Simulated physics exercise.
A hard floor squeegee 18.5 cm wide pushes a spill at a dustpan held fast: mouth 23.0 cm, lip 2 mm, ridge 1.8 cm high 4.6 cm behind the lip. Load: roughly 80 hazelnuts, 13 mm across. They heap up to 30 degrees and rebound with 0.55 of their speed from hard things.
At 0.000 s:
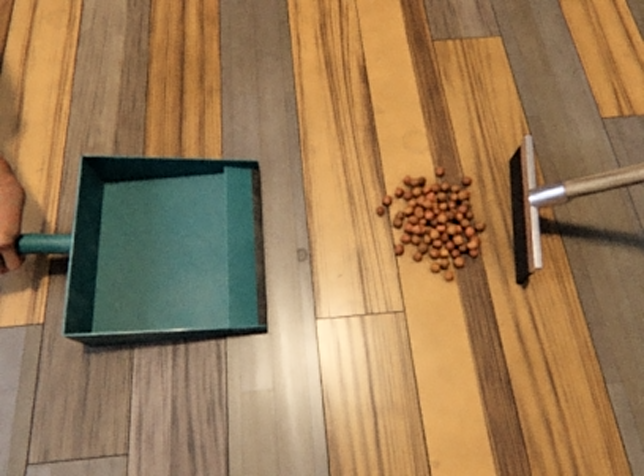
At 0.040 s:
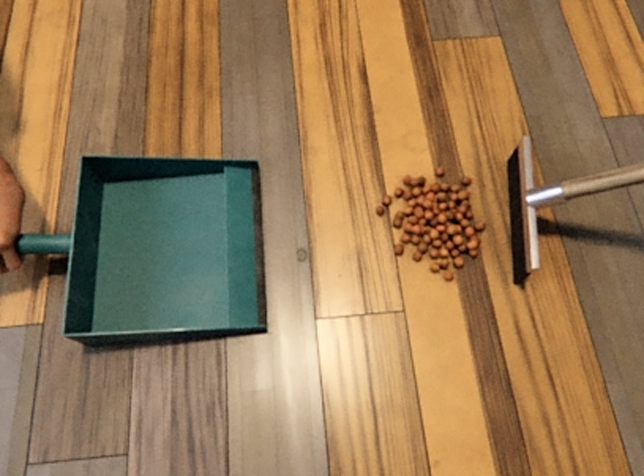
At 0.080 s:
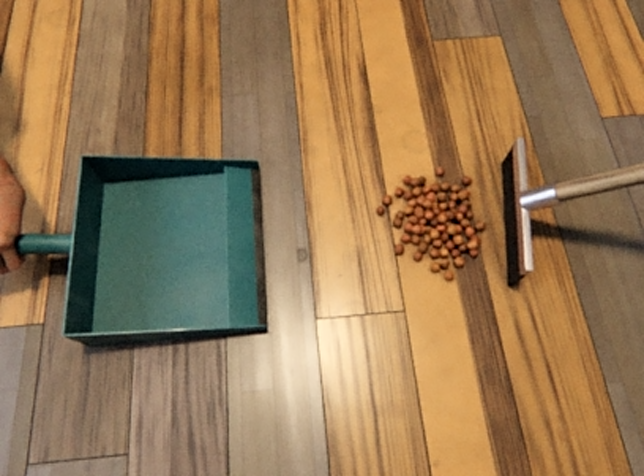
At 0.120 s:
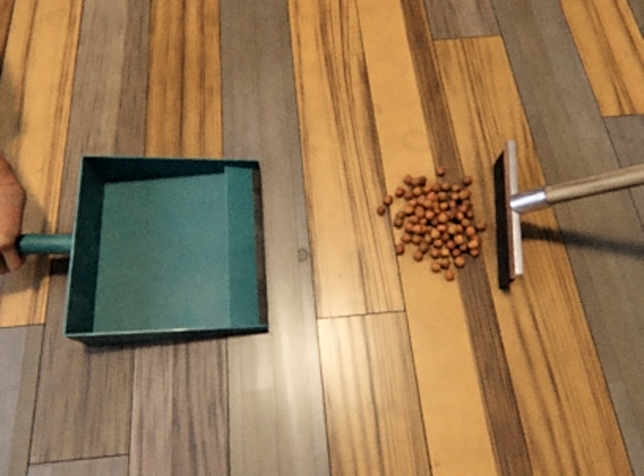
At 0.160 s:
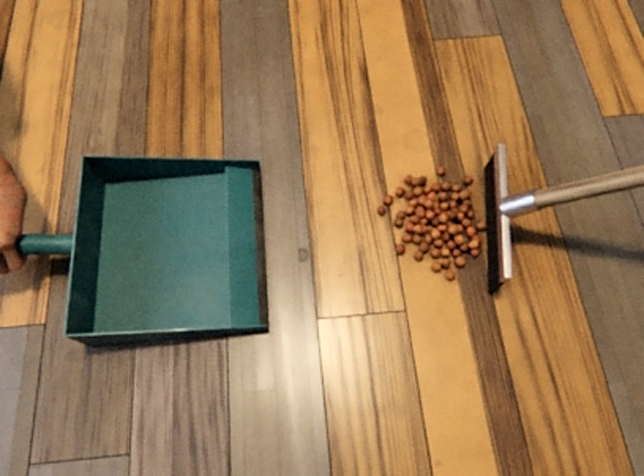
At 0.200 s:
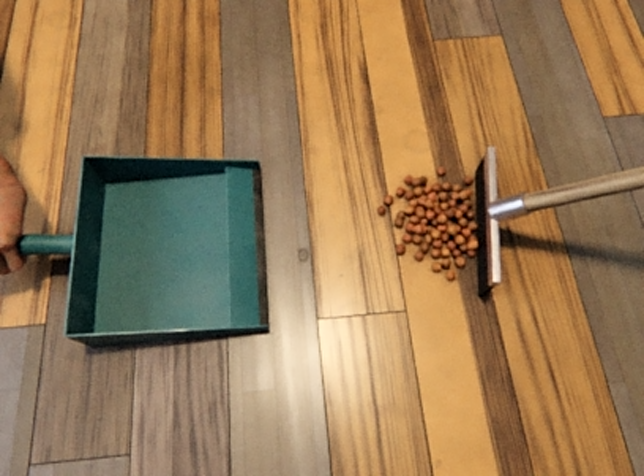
A squeegee with a pale handle slid left across the striped wooden floor and reached the edge of a pile of hazelnuts, while a hand at the left held a green dustpan still.
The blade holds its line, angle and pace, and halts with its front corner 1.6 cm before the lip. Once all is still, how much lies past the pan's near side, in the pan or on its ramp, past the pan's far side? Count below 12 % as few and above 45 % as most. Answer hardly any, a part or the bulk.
Near side hardly any, pan hardly any, far side hardly any.
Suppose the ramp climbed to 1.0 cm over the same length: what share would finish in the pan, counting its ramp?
Then about 10 per cent.
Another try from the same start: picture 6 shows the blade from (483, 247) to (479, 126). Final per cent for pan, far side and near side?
Pan 5, far 40, near 0.
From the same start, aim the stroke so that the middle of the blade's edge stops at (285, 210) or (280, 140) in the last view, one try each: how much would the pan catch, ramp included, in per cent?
About 20 and 5 per cent.
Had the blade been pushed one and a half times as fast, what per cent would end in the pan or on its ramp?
In that case some 15 per cent.
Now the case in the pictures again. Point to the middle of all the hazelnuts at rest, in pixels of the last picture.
Near (280, 233).
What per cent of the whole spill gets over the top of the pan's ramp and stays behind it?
Some 0 per cent.
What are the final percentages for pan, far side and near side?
Near side 5; pan 5; far side 5.
After 0.54 s, middle of the blade 16 cm from the lip; 0 % over the lip, far side 5 %, near side 0 %.
After 0.76 s, middle of the blade 8 cm from the lip; 0 % over the lip, far side 5 %, near side 0 %.
After 1.10 s, middle of the blade 3 cm from the lip; 5 % over the lip, far side 5 %, near side 5 %.
In the end, at 1.5 s, near side 5 %, pan 5 %, far side 5 %, in front of the lip or behind the blade 85 %.
